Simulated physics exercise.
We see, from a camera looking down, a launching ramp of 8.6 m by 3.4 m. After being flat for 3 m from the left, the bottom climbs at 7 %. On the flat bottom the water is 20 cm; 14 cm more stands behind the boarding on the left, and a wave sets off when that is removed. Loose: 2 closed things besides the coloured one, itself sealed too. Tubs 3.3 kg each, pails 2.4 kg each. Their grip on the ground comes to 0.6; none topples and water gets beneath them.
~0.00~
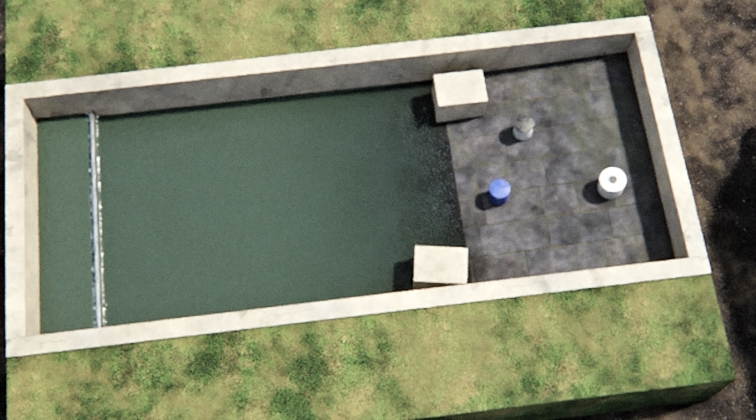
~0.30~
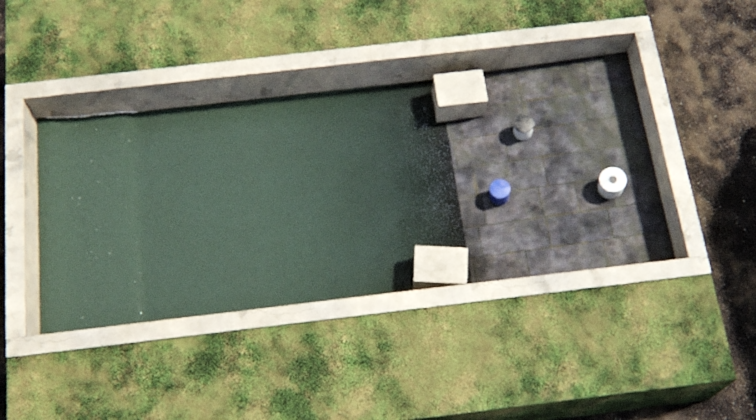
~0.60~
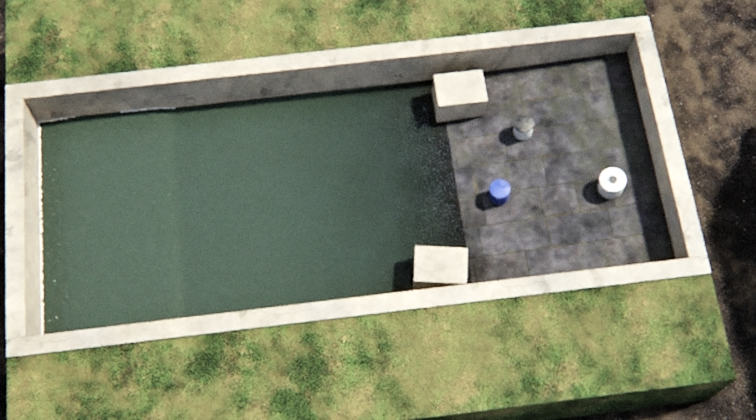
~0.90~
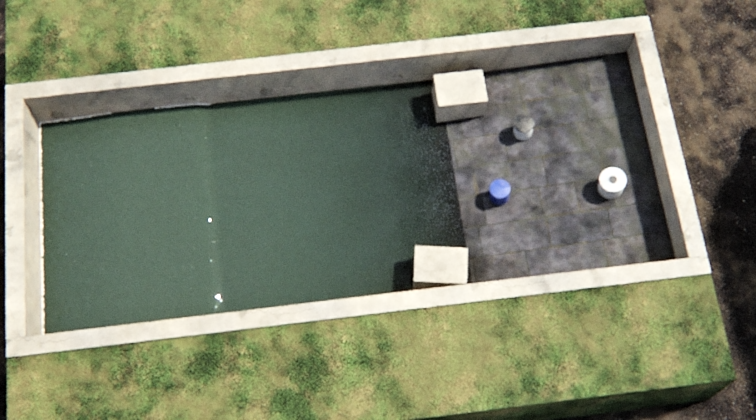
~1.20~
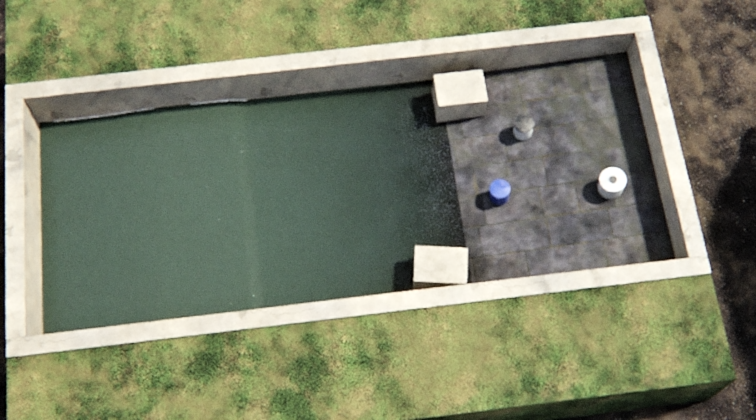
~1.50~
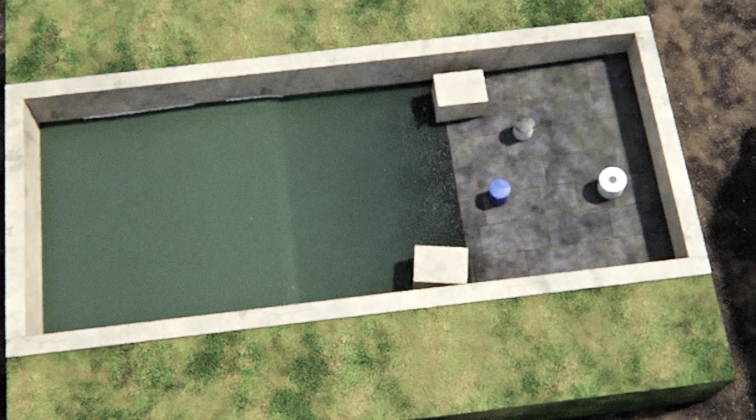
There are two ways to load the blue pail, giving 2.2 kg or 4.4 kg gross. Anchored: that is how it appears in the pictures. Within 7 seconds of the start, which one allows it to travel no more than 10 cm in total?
Answer: Only the higher mass.
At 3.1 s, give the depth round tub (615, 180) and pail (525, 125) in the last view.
I'd estimate 0 cm for the first and 0 cm for the second.
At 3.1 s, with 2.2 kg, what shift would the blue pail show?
I'd put it at roughly 0 cm.
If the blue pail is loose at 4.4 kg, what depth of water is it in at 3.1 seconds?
About 0 cm.
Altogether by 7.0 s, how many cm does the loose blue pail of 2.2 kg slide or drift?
Total path: Roughly 20 cm.
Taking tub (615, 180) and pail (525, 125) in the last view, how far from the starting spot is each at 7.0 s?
Respectively 0 and 0 cm.
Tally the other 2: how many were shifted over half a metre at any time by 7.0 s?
0.
After 2.1 s the blue pail would be 0 cm from its start with 2.2 kg and 0 cm from its start with 4.4 kg; 0 cm of water round it then.
After 3.1 s the blue pail would be 0 cm from its start with 2.2 kg and 0 cm from its start with 4.4 kg; 0 cm of water round it then.
After 4.9 s the blue pail would be 24 cm from its start with 2.2 kg and 0 cm from its start with 4.4 kg; 3 cm of water round it then.
After 7.0 s the blue pail would be 24 cm from its start with 2.2 kg and 0 cm from its start with 4.4 kg; 1 cm of water round it then.
